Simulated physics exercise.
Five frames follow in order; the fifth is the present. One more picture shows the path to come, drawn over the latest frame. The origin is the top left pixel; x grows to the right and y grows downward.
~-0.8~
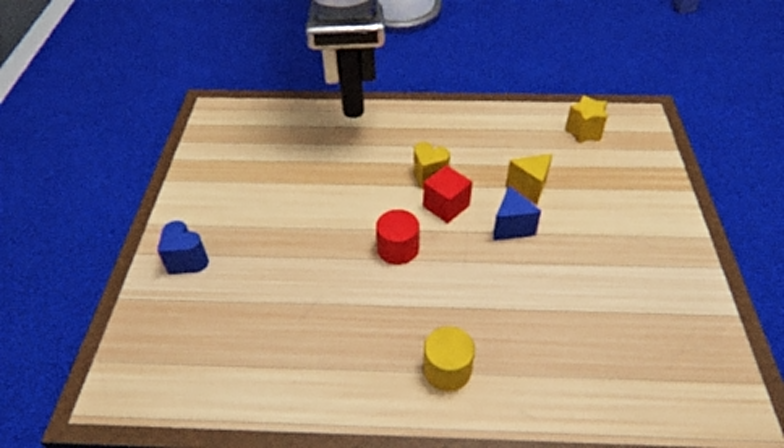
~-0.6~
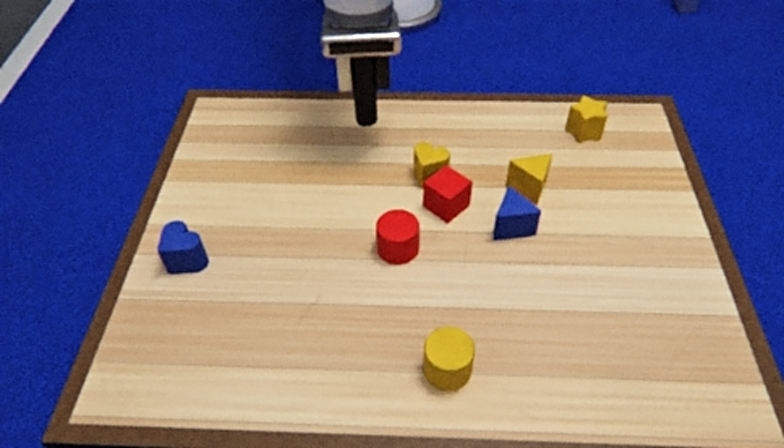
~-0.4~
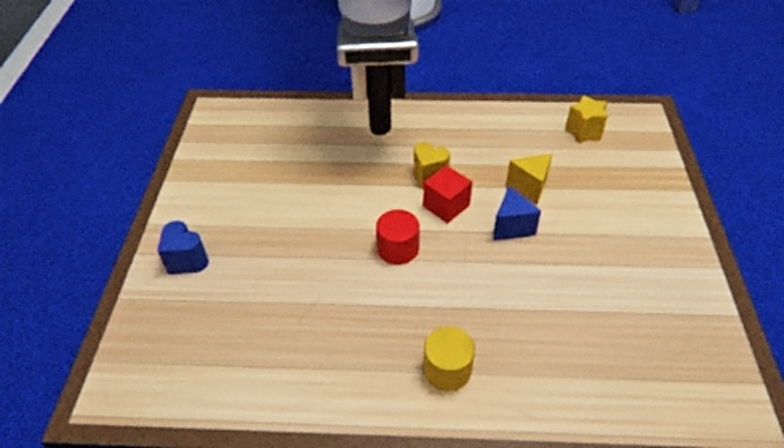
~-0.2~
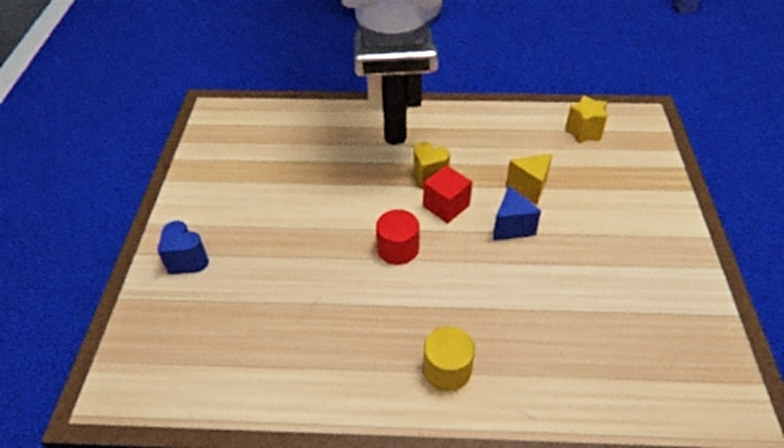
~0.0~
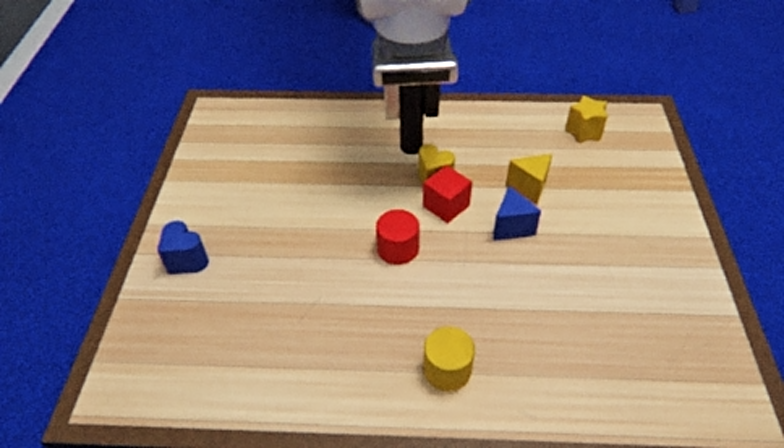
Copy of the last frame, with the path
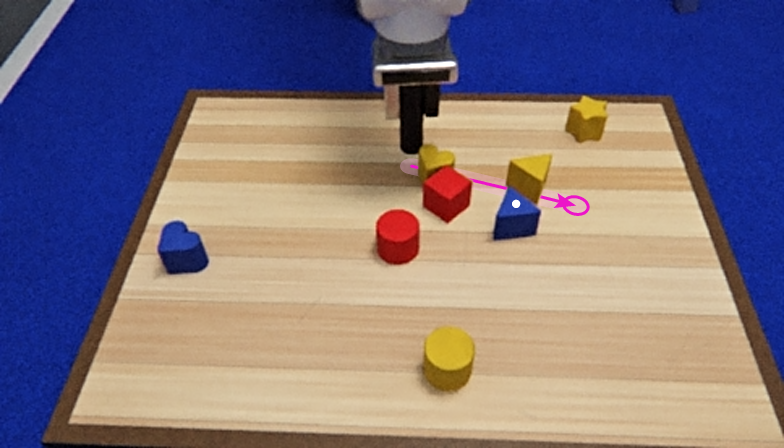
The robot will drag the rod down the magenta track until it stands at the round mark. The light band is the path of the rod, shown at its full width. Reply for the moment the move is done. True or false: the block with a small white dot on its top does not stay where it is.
My answer: True.
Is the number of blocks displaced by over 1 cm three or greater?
Yes, that is what happens.
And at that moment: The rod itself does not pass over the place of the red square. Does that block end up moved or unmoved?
It is moved off its spot.
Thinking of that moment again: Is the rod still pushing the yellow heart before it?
No - that is not the case.
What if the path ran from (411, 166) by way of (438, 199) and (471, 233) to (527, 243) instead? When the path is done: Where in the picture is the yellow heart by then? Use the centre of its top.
Roughly at (458, 162).
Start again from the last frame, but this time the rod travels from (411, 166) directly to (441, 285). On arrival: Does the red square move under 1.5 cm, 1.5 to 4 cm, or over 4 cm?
From 1.5 to 4 cm.
The line goes from (411, 166) directly to (576, 205); the dot is on the blue three-sided block.
What follows on the original path. One third of the way, rod (466, 161); yellow heart (486, 167), turned 55° clockwise; red square (462, 187), turned 55° clockwise.
Two thirds of the way, rod (522, 174); yellow heart (527, 186), turned 110° clockwise; red square (462, 187), turned 55° clockwise; blue three-sided block (527, 213), turned 45° clockwise; yellow three-sided block (546, 161), turned 20° clockwise.
At the end, rod (581, 188); yellow heart (532, 189), turned 130° clockwise; red square (462, 187), turned 55° clockwise; blue three-sided block (528, 213), turned 50° clockwise; yellow three-sided block (571, 160), turned 25° anticlockwise.
